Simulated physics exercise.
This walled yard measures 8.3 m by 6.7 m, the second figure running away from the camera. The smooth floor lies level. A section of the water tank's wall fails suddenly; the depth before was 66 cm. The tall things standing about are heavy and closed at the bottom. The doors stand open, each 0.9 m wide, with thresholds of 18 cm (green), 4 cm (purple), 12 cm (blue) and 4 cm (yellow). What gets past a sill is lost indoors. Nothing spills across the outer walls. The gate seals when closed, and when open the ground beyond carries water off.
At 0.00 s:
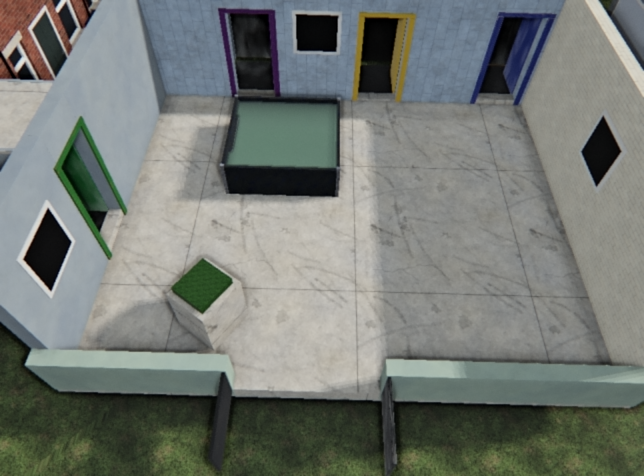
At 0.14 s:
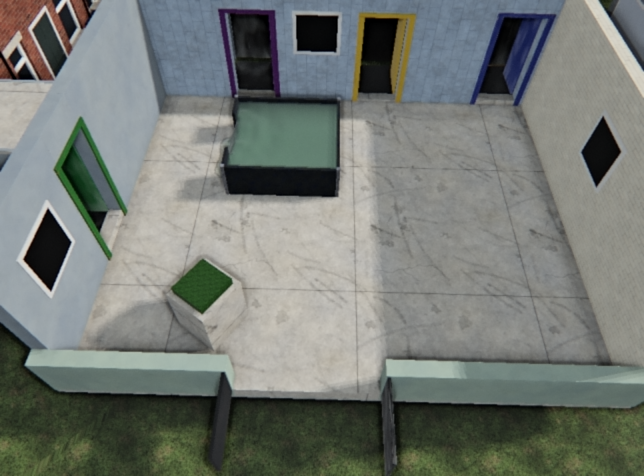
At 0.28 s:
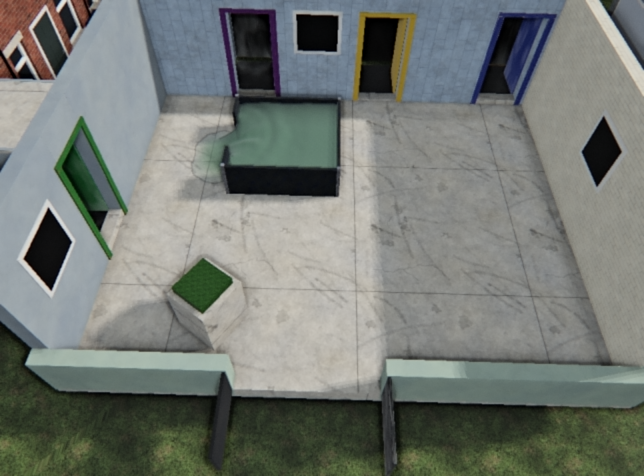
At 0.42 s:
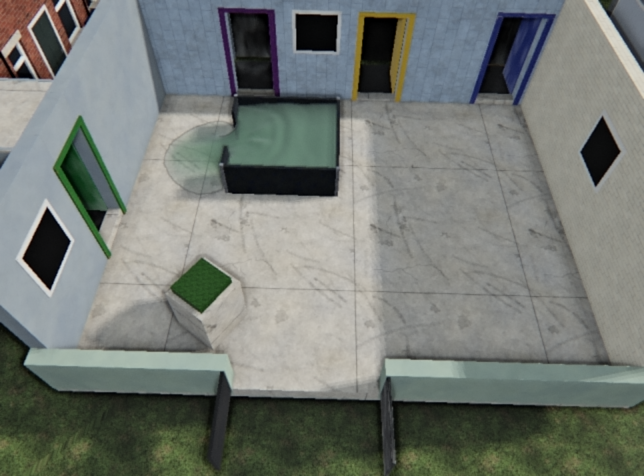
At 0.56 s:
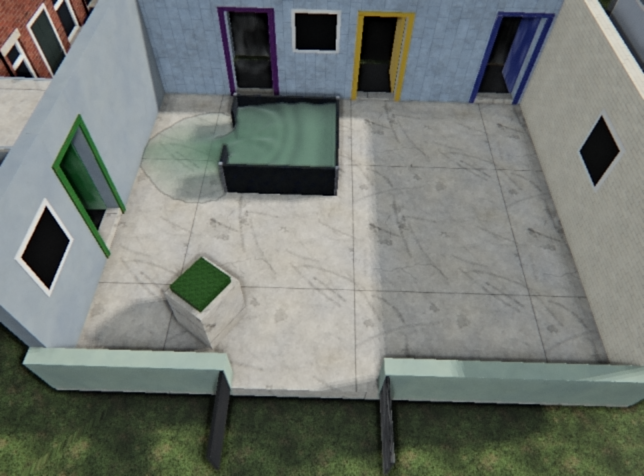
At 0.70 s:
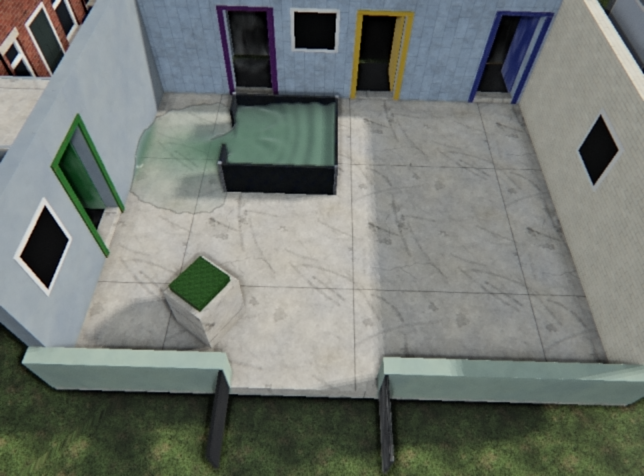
A walled yard with a pale, cracked-looking stone floor is seen from high above its open front, with grass in the foreground. A dark-sided tank of green water stands near the blue back wall's purple, yellow and blue doorways, with a green doorway at left and a grass-topped block nearer. The water lies still, then pours from the tank's left side and spreads leftward in a thin, rounded sheet as ripples cross the tank.
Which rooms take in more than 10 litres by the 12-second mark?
Within that time: At the green door it stays under the limit; at the purple door it passes the limit; at the blue door it keeps below the limit; at the yellow door it passes the limit.
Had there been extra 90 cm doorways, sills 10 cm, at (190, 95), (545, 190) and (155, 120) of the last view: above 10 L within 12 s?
In that order: Over, below, above.
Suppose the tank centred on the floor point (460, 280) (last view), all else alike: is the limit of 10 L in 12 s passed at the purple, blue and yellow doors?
Against that limit: Purple past it, blue not over, yellow below.
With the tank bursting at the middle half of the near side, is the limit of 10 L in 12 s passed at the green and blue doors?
Against that limit: Green under, blue below.
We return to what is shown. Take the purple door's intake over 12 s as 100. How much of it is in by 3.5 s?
Some 10 per cent by then.
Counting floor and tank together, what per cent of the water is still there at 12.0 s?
Roughly 96 in a hundred.
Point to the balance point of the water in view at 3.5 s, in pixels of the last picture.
Near (232, 167).
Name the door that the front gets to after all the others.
The blue one.
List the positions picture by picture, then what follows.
Still water, 66 cm deep, in the water tank at (284, 134), in the first frame.
The front is at a hidden place, 0.6 m from the gap at (235, 149); 0.3 m2 of floor is under water; 66 cm left at the back of the water tank, in the second frame.
The front is at (197, 172), 0.9 m from the gap at (235, 150); 1.0 m2 of floor is under water; 66 cm left at the back of the water tank, in the third frame.
The front is at (168, 156), 1.4 m from the gap at (234, 149); 2.1 m2 of floor is under water; 66 cm left at the back of the water tank, in the fourth frame.
Water pours out at (234, 148) and has run 1.9 m, to (142, 160); typically 6 cm deep outside, 65 cm at the water tank's back, in the fifth frame.
The front is at (132, 185), 2.1 m from the gap at (232, 146); 4.4 m2 of floor is under water; 58 cm left at the back of the water tank, in the sixth frame.
After 1.4 s water covers 10 % of the floor and is deepest (41 cm) near (165, 93); green door 11 cm at the sill, 0 L in, purple door not reached, blue door not reached, yellow door not reached.
After 2.2 s water covers 20 % of the floor and is deepest (41 cm) near (163, 98); green door 14 cm at the sill, 0 L in, purple door 5 cm at the sill, 0 L in, blue door not reached, yellow door not reached.
After 3.5 s water covers 35 % of the floor and is deepest (26 cm) near (161, 102); green door 10 cm at the sill, 0 L in, purple door 7 cm at the sill, 3 L in, blue door not reached, yellow door 2 cm at the sill, 0 L in.
After 7.0 s water covers 65 % of the floor and is deepest (16 cm) near (155, 146); green door 6 cm at the sill, 0 L in, purple door 6 cm at the sill, 22 L in, blue door 8 cm at the sill, 0 L in, yellow door 6 cm at the sill, 12 L in.
After 12.0 s water covers 95 % of the floor and is deepest (10 cm) near (601, 382); green door 6 cm at the sill, 0 L in, purple door 4 cm at the sill, 28 L in, blue door 6 cm at the sill, 0 L in, yellow door 4 cm at the sill, 19 L in.
